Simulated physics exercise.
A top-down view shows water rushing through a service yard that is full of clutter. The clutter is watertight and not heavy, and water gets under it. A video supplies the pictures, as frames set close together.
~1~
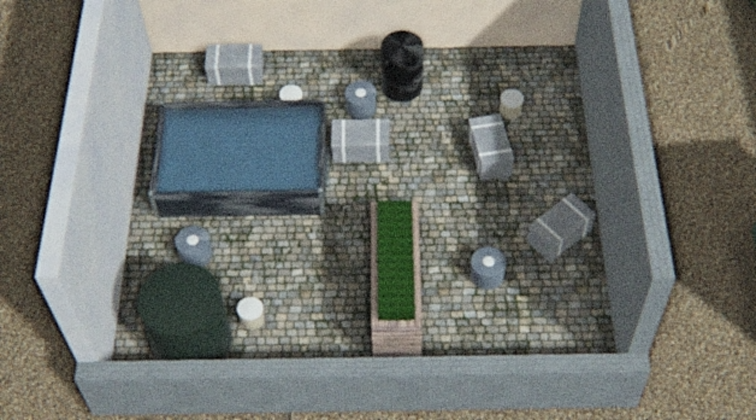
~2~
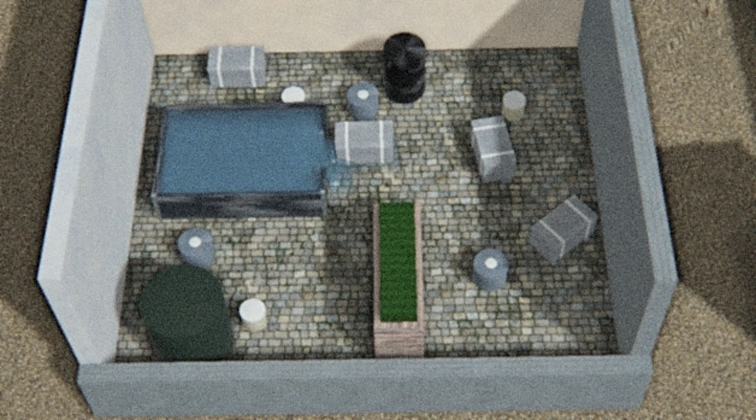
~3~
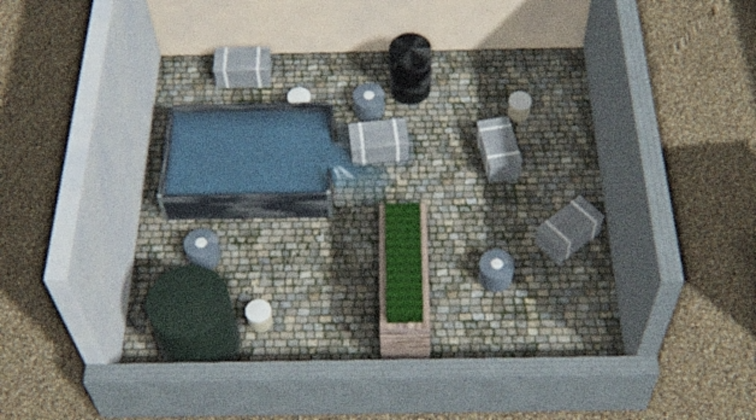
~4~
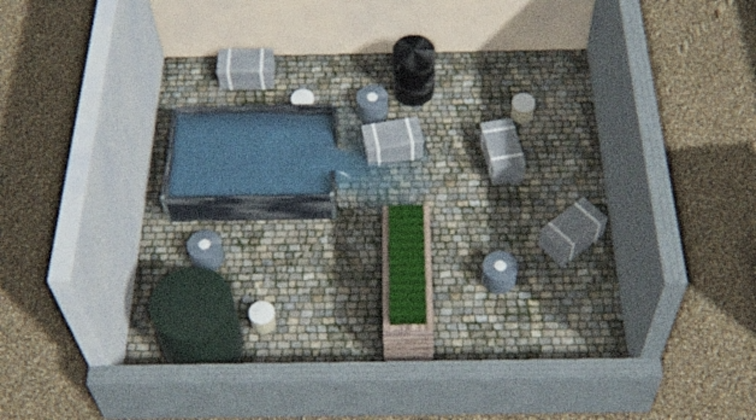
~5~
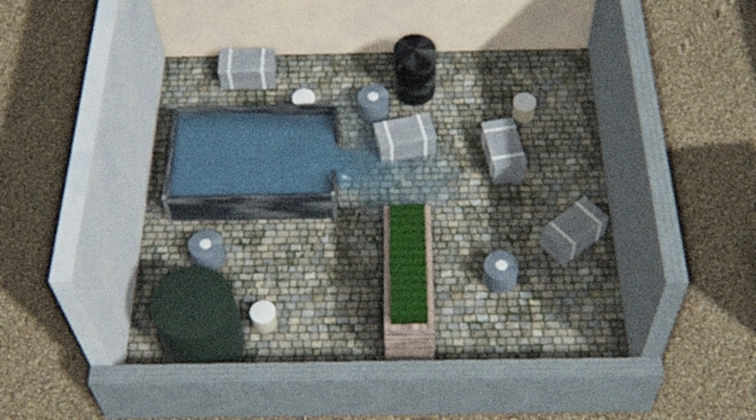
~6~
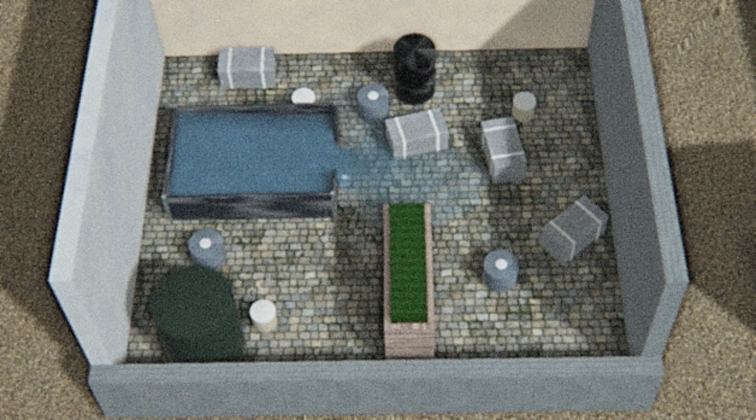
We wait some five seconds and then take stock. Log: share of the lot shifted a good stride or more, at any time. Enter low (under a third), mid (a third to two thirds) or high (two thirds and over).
Mid.
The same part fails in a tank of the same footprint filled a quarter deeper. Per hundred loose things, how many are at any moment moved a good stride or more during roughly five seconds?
Close to 40 % of the lot.
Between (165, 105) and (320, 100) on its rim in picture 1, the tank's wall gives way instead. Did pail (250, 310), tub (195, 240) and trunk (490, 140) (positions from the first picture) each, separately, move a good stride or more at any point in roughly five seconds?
In the order asked: Never gets that far, then never gets that far, then never gets that far.
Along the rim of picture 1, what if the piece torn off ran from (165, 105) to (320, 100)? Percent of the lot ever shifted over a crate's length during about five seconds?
I'd put it at about 50 percent.
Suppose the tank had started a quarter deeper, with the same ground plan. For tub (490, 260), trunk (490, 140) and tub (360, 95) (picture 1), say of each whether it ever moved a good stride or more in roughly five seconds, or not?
Going through them in turn, I'd say never got there, then got there, then never got there.
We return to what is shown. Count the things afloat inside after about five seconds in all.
That number is 4.
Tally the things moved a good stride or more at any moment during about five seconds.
That gives 4.
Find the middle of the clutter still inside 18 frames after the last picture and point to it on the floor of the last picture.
Mean position: About (420, 168).
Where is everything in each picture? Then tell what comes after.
The first frame shows a trunk at (361, 132) rests on the ground; a pail at (512, 98), on the bottom; 0 of 10 have shifted.
The second frame shows a trunk at (364, 134), on the bottom; a pail at (514, 100) rests on the ground; 0 of 10 have shifted.
The third frame shows a trunk at (378, 134), on the bottom, close to its start; a pail at (520, 100), on the bottom; 1 of 10 have shifted.
The fourth frame shows a trunk at (393, 134), on the bottom, close to its start; a pail at (524, 102), on the bottom; 1 of 10 have shifted.
The fifth frame shows a trunk at (405, 130), on the bottom, a stride from its start; a pail at (525, 101), on the bottom; 1 of 10 have shifted.
The sixth frame shows a trunk at (417, 126), on the bottom, a stride from its start; a pail at (525, 100), on the bottom; 1 of 10 have shifted.
A moment on, 1 of 10 are well off their spots; 0 afloat.
Next, 3 of 10 are well off their spots; 0 afloat.
Later, 4 of 10 are well off their spots; 4 afloat.
In the end, 4 of 10 are well off their spots, and 4 have been at some point; 4 afloat.
